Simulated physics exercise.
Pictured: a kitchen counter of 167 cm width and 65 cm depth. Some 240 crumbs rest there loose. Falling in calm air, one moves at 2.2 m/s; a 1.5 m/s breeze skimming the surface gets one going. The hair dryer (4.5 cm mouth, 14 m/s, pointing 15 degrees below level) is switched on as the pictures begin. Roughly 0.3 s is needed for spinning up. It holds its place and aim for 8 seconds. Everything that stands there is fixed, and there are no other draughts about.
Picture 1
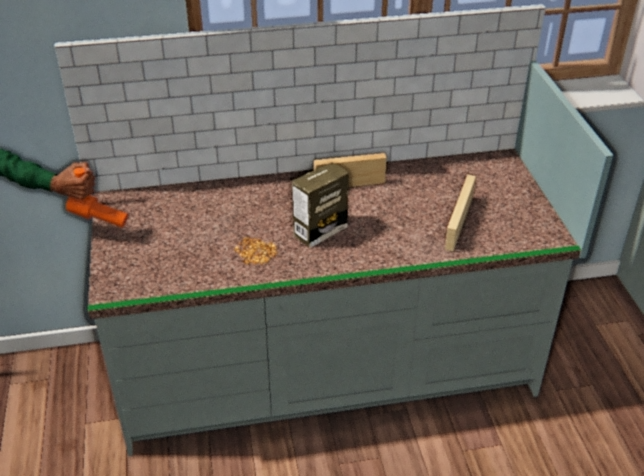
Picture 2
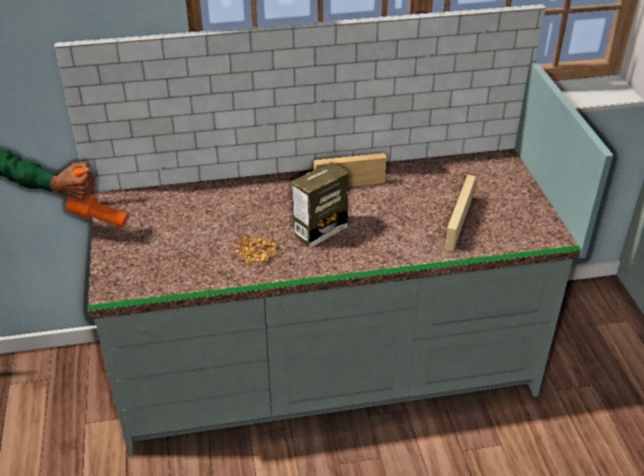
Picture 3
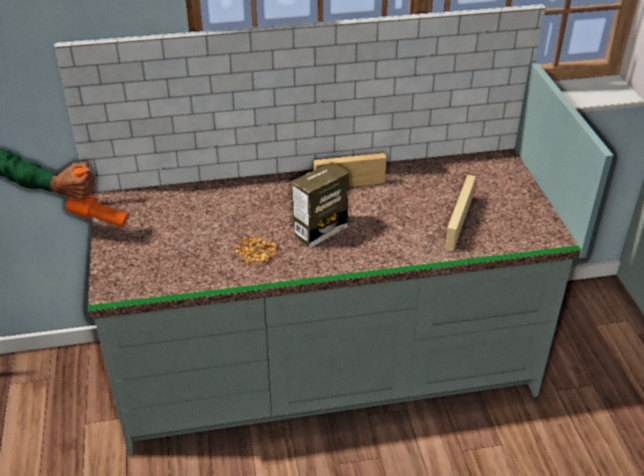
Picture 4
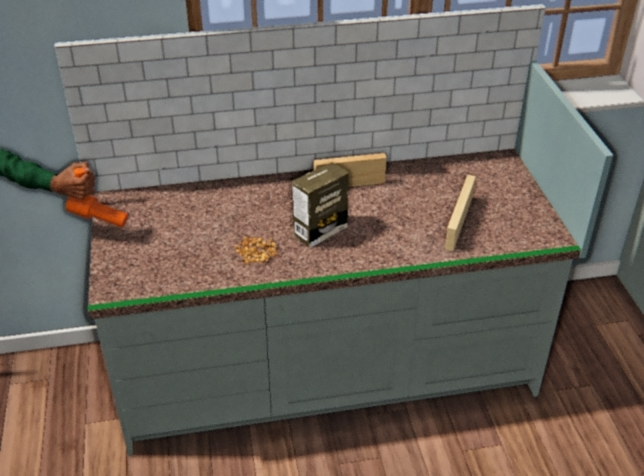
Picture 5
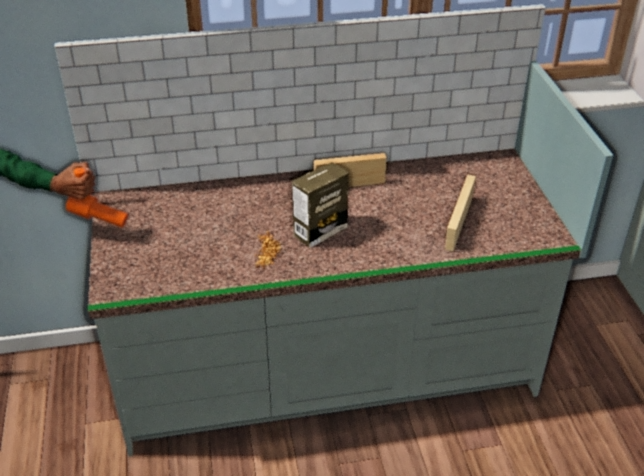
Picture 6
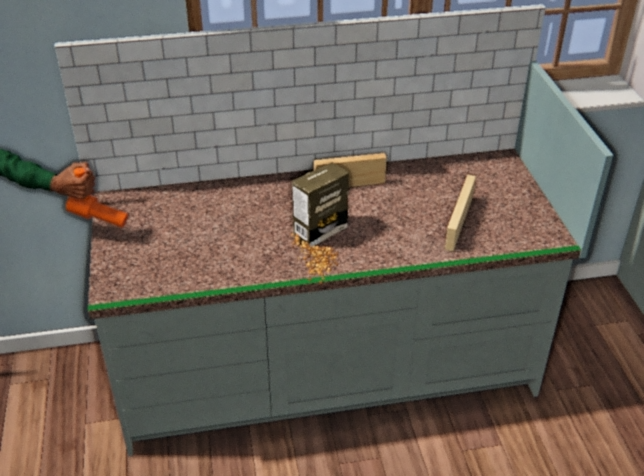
A hand holding an orange hair dryer at the left as crumbs on a kitchen counter lie still, then shift right past a carton.
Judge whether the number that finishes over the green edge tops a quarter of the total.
Judgement: It does top a quarter.
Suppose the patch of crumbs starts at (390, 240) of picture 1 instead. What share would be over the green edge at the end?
Then roughly 15 percent would end up there.
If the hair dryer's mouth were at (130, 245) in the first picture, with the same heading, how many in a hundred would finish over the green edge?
Estimate: About 2 %.
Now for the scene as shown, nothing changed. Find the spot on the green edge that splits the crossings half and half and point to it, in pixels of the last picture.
Roughly at pixel (439, 268).
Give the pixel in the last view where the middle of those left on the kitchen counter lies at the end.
Look somewhere near (445, 232).
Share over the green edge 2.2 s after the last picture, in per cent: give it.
I'd say somewhere near 70 %.
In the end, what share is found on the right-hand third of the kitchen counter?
Near 25 per cent at the end.
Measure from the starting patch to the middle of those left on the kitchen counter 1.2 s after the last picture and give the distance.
It works out to close to 65 cm.
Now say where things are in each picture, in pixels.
The middle of the crumbs is near (256, 251), none has stirred yet and the mouth of the hair dryer is at (125, 221), in the first picture.
The middle of the crumbs is near (256, 251), none has stirred yet and the green edge is centred on (345, 279), in the second picture.
The middle of the crumbs is near (256, 251), none has stirred yet, the top of a carton is at (321, 176) and the top of a board is at (350, 159), in the third picture.
The middle of the crumbs is near (256, 251) and none has stirred yet, in the fourth picture.
The middle of the crumbs is near (269, 251), the farthest in sight from the hair dryer is at (280, 245) and about 70 % have left their places, in the fifth picture.
The middle of the crumbs is near (313, 254), the farthest in sight from the hair dryer is at (337, 265) and all have left their places, in the sixth picture.
Then, 1.2 s after the last picture, 25 % are on the move or not yet settled, 70 % are over the green edge; the middle of those still in play is near (445, 240).
Then, 2.2 s after the last picture, 22 % are on the move or not yet settled, 72 % are over the green edge; the middle of those still in play is near (445, 234).
Then, 4.1 s after the last picture, 19 % are on the move or not yet settled, 72 % are over the green edge; the middle of those still in play is near (445, 232).
Then, 7.7 s after the last picture, at the end, 73 % are over the green edge; the middle of those still in play is near (445, 232).
